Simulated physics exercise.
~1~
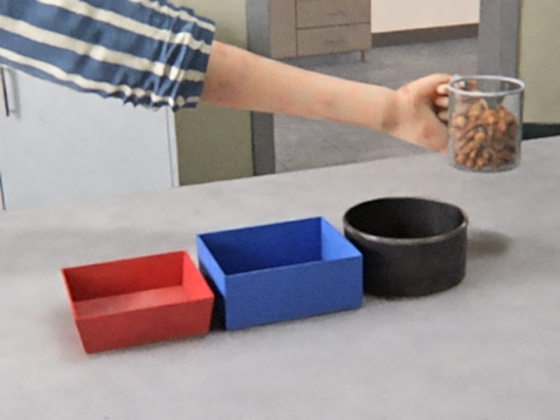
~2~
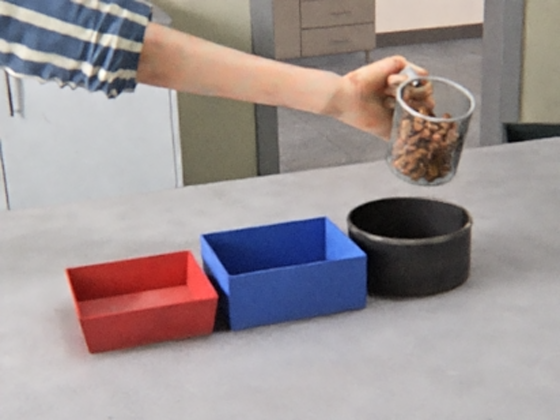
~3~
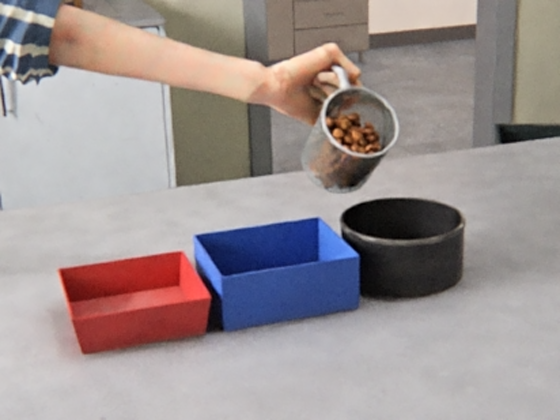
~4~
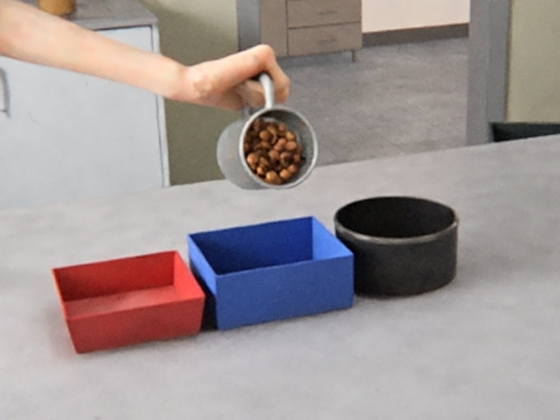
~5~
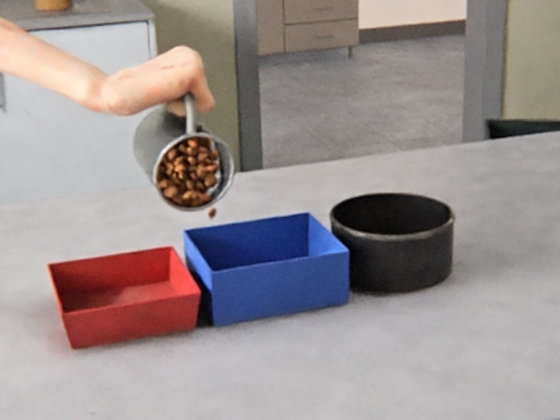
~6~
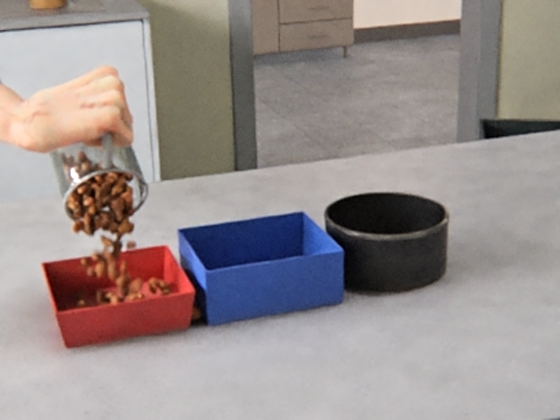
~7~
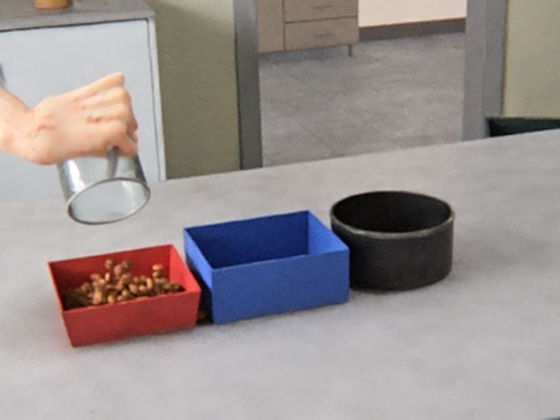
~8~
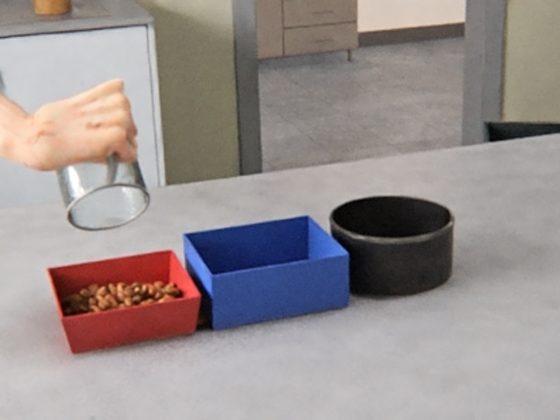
A bare forearm in a blue-and-white striped sleeve reaches in from the left, holding a clear cup of brown kibble over a grey tabletop, seen from the front and slightly above in a room with cabinets behind. On the table stand a red tin at left, a blue tin in the middle and a black pot at right. The hand carries the cup leftward, tipping it steadily as it passes above the pot and the blue tin. Over the red tin, the kibble pours out in a stream. The hand stays there with the emptied, upturned cup, and the kibble lies in the red tin while the others remain empty.
